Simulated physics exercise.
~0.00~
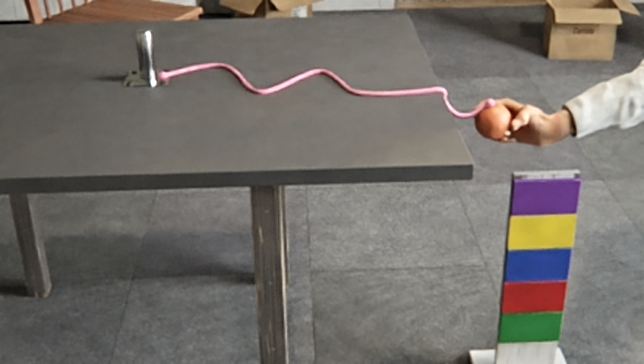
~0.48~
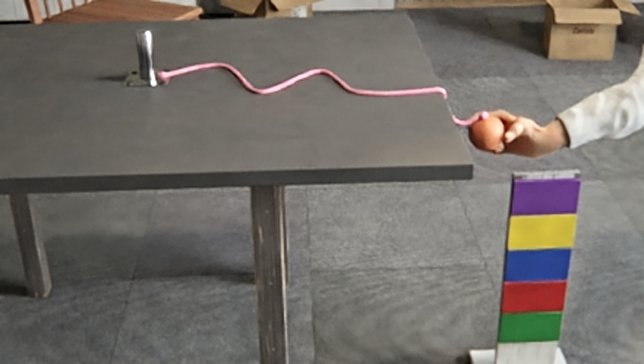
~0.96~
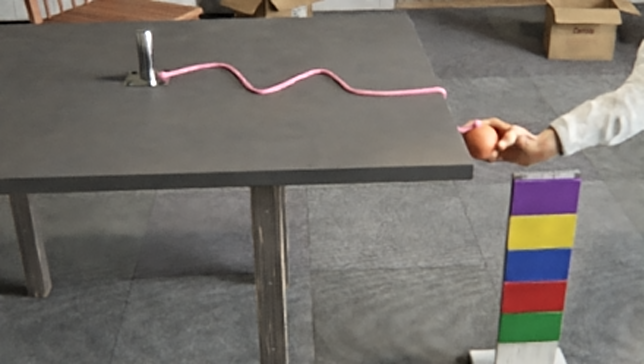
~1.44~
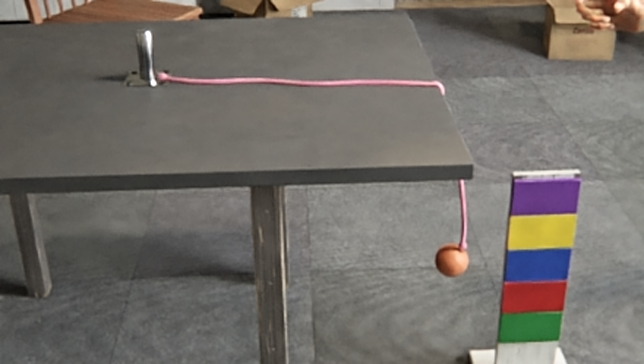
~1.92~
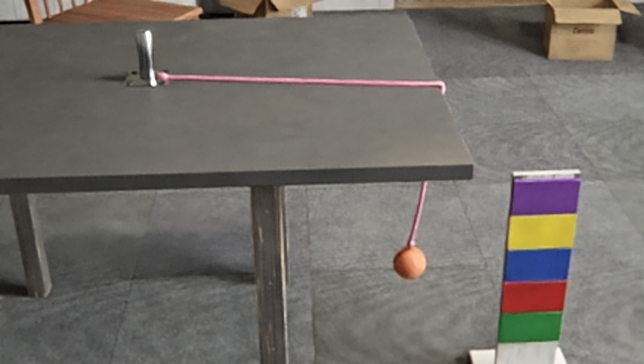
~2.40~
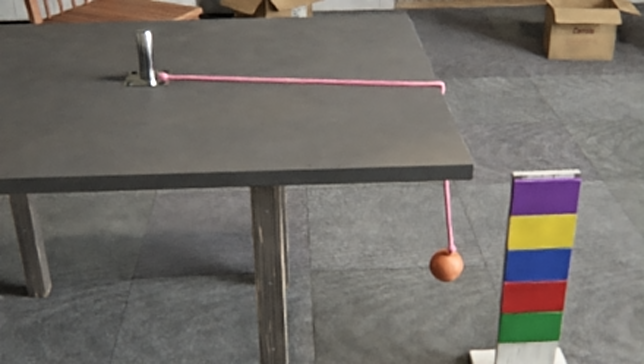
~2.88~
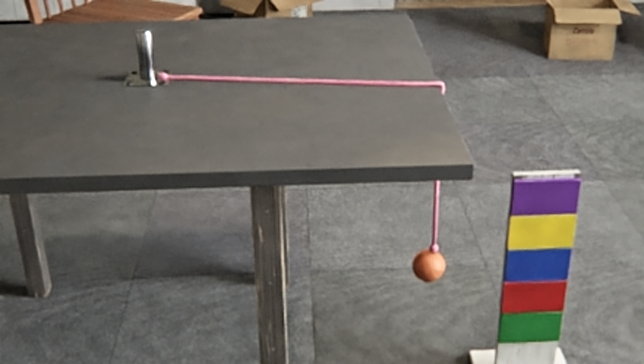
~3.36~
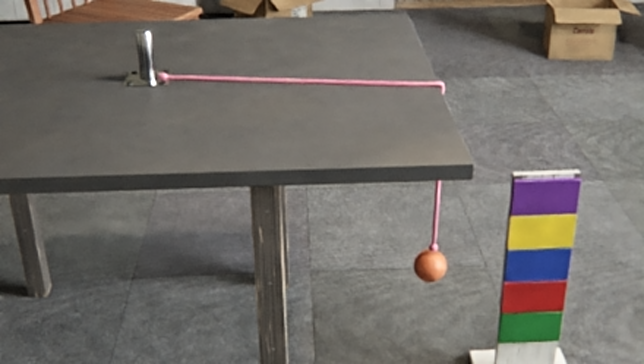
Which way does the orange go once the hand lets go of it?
It moves down, dropping below the edge of the desk on its pink cord.
